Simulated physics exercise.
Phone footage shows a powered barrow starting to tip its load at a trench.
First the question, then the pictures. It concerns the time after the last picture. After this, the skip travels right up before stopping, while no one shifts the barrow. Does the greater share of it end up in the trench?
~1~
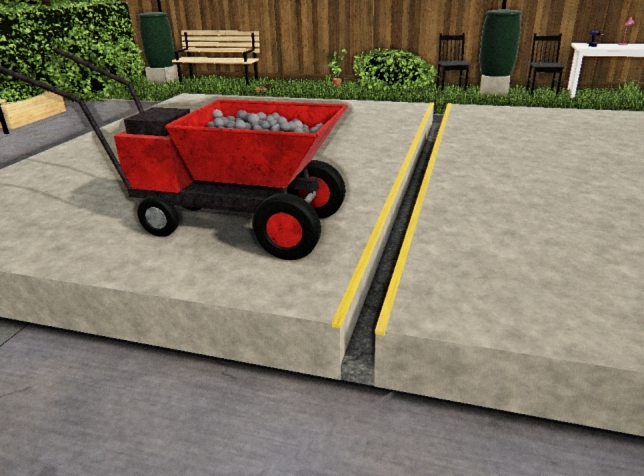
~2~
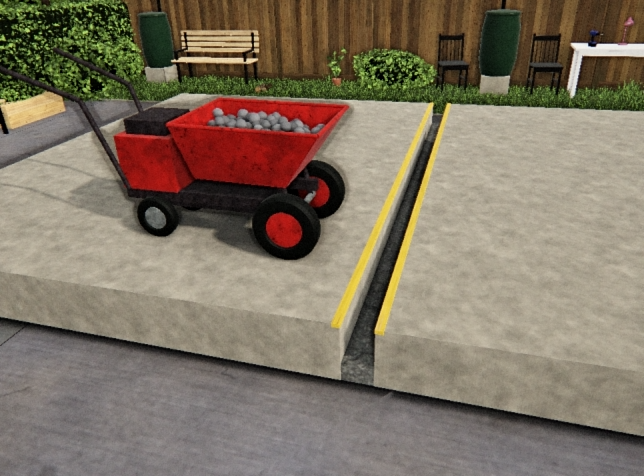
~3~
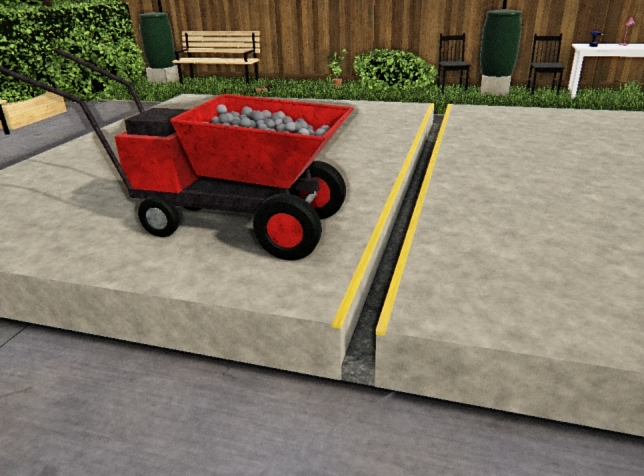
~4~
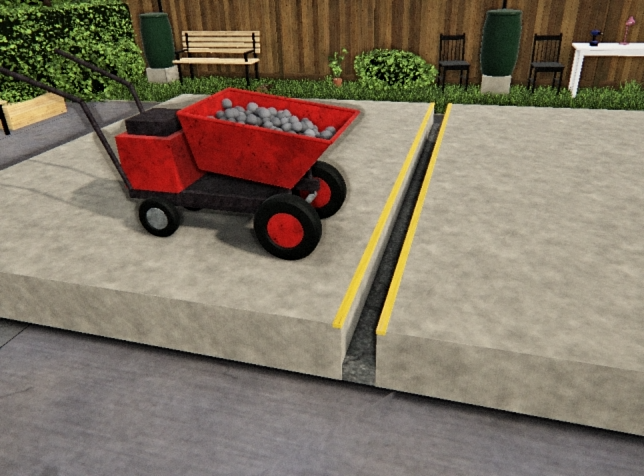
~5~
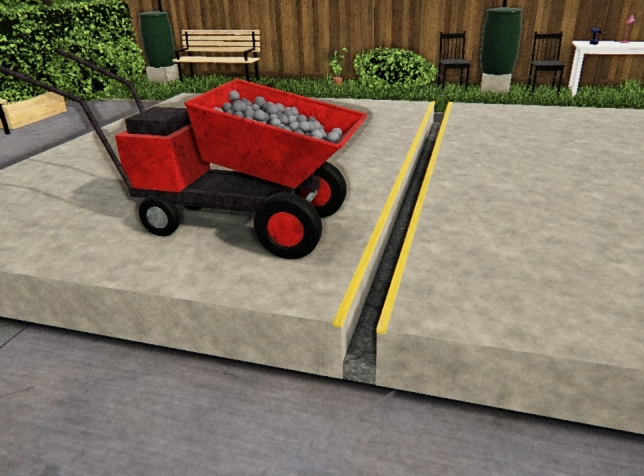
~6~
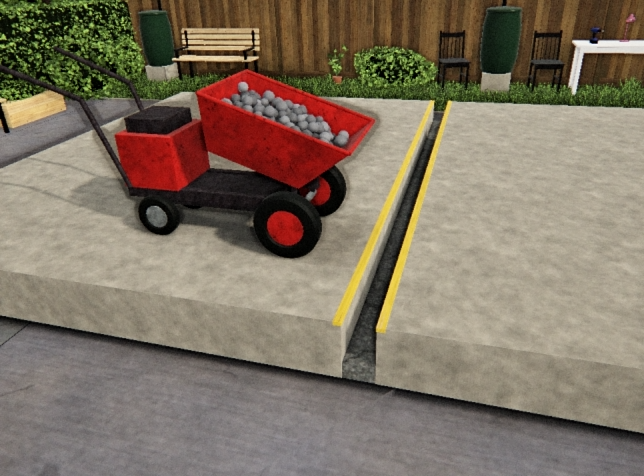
Most stays out.
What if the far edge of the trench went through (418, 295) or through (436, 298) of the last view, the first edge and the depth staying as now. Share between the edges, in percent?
In order: 70 per cent, then 90 per cent.
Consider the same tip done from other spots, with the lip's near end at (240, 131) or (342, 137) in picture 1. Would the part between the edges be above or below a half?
In turn: The smaller part; below a half.
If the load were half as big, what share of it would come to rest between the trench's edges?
Roughly 10 percent.
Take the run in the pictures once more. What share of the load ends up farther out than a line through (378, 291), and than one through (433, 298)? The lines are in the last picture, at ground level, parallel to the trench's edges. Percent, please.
Roughly 50 and 30 percent.
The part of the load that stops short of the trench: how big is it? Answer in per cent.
My estimate is around 0 percent.
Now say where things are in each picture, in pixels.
The first frame shows lip of the skip at (316, 136), level; top of the load at (256, 126), round cobbles; first edge of the trench at (351, 289); far edge at (391, 294), the trench under half as wide as the skip, and about as deep as wide.
The second frame shows lip of the skip at (317, 136), level; top of the load at (247, 128).
The third frame shows lip of the skip at (323, 139), tipped barely; top of the load at (251, 126).
The fourth frame shows lip of the skip at (330, 143), tipped a little; top of the load at (257, 123).
The fifth frame shows lip of the skip at (339, 147), tipped a little; top of the load at (252, 117).
The sixth frame shows lip of the skip at (349, 154), tipped clearly; top of the load at (249, 112); first edge of the trench at (352, 287); far edge at (392, 292).
Soon, skip tipped steeply; all in the skip.
A while on, skip tipped right over; most in the skip; a stray few in or heaped over the trench; about a quarter beyond it; a stray few falling.
Towards the end, skip tipped right over; about half in the skip; a small part in or heaped over the trench; about half beyond it.
Finally, skip tipped right over; about half in the skip; a small part in or heaped over the trench; about half beyond it.
